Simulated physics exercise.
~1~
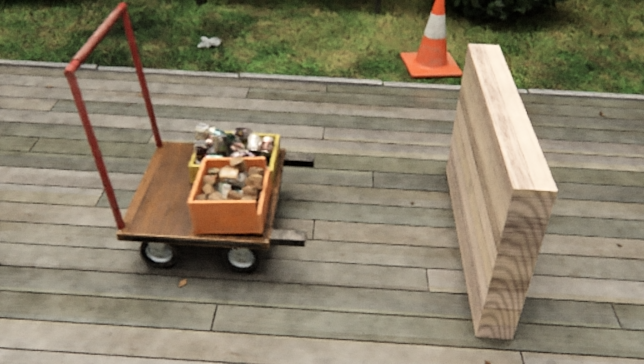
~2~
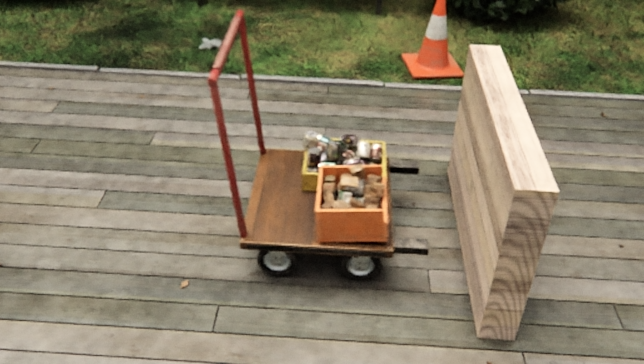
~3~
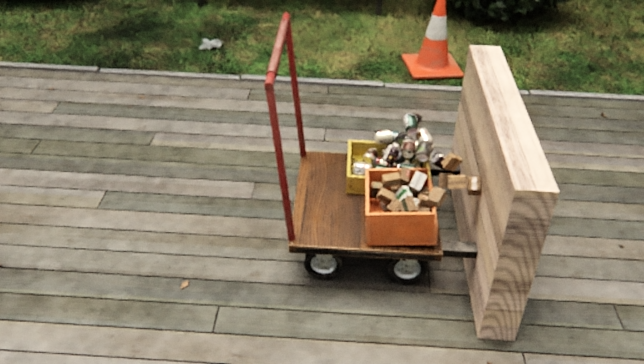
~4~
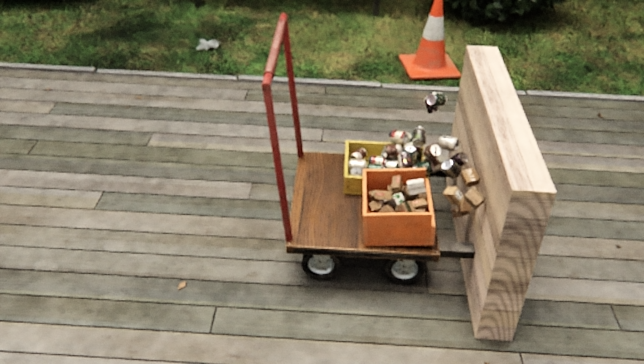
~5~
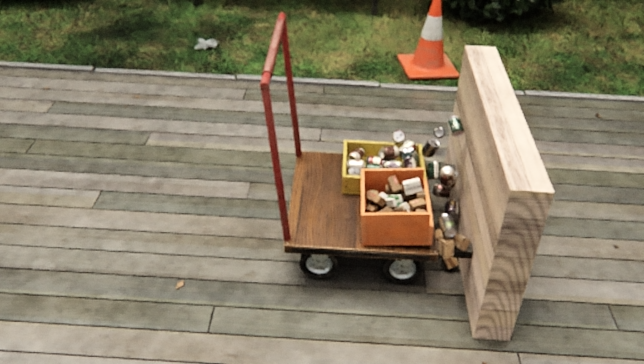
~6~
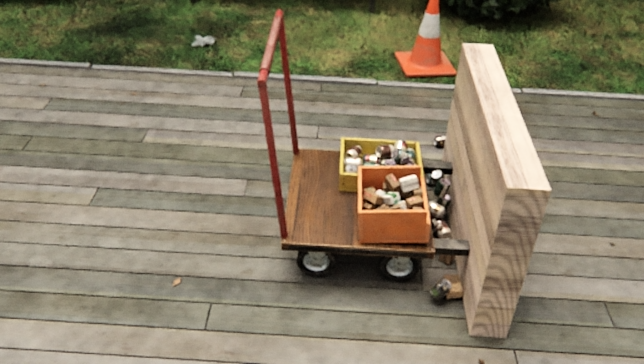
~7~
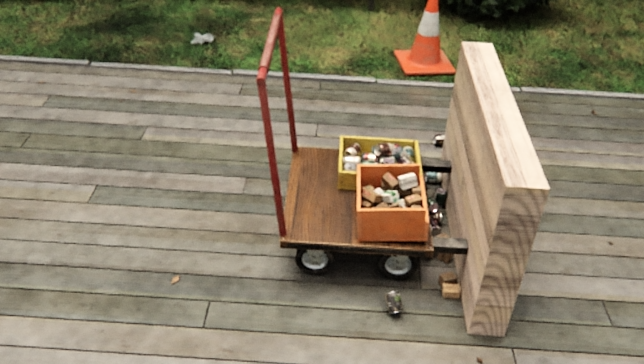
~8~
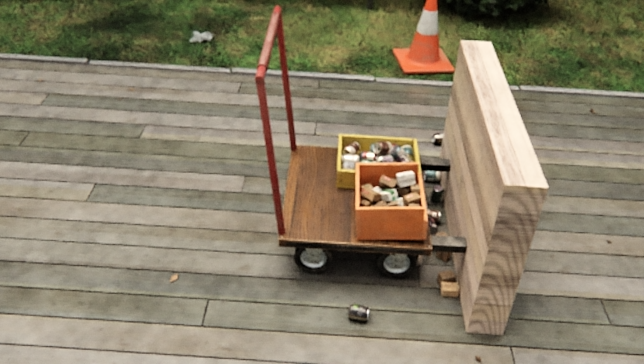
A wooden trolley with a red handle rolls right across grey decking, seen from above at a slight sway, with grass and an orange cone behind. It carries a yellow tray of small cans and, nearer the viewer, an orange tray of little brown and pale parcels. The trolley stops at a thick upright wooden wall, and cans and parcels fly forward out of both trays against it. They drop between trays and wall, some reaching the decking, where one can rolls left. The trolley ends standing at the wall, both trays in place and still holding most of their goods.
